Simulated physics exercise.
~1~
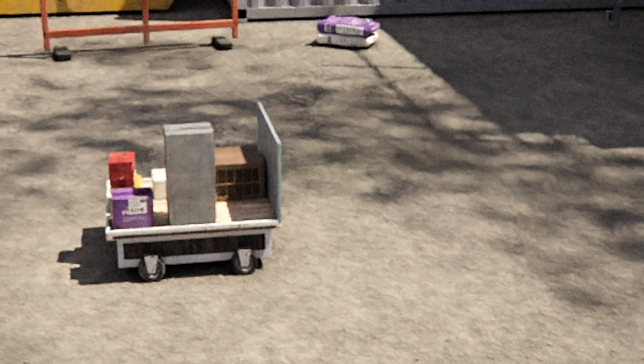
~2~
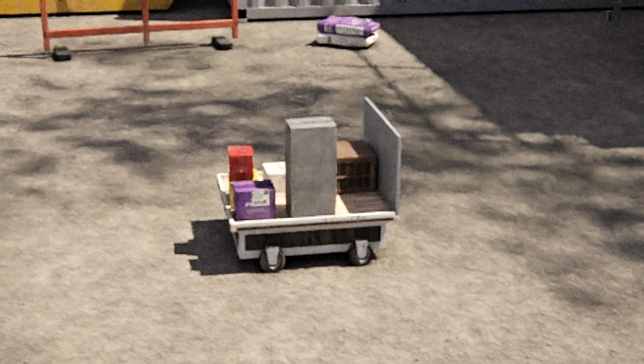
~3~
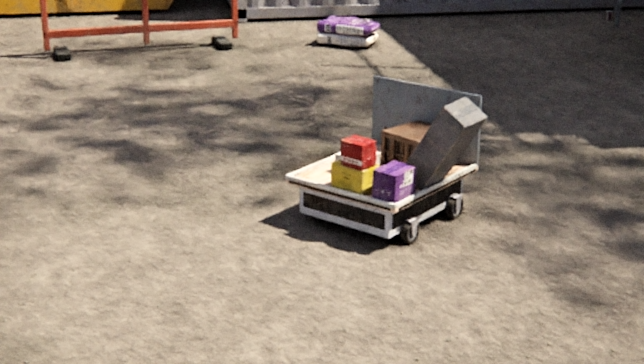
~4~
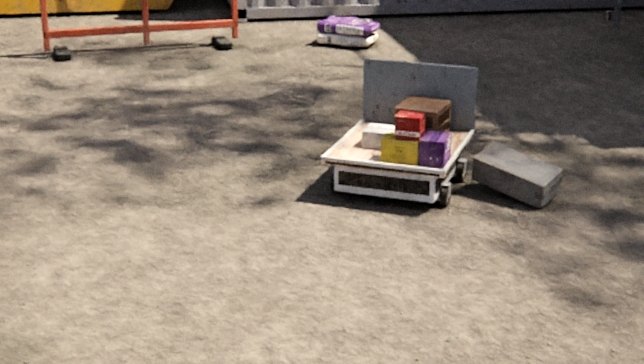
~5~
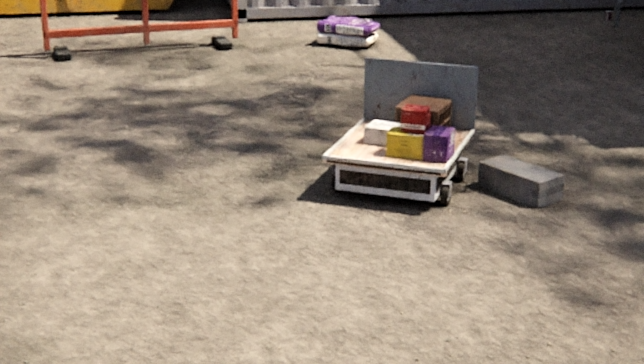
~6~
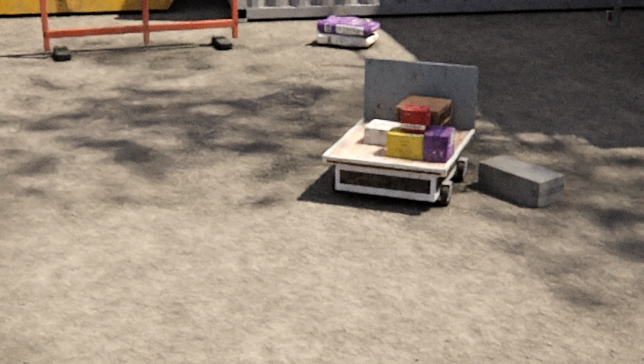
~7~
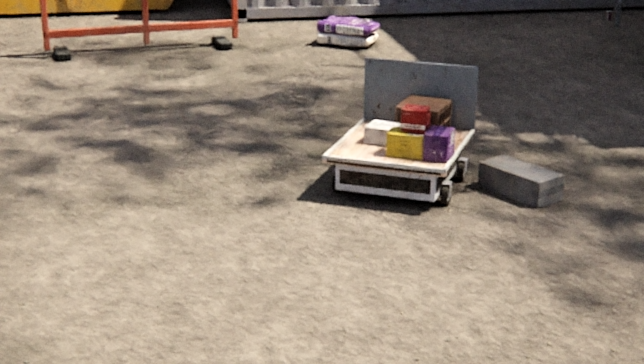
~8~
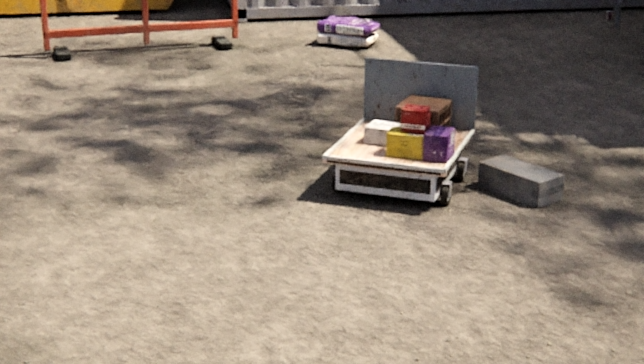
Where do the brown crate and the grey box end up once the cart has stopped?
Neither keeps its place on the deck. The brown crate has shifted but is still aboard near the tall board, while the grey box lies on the ground to the right of the cart.
Loaded cart rolling right and turning away, its tall grey box tipping off onto the ground before the cart stops beside it.
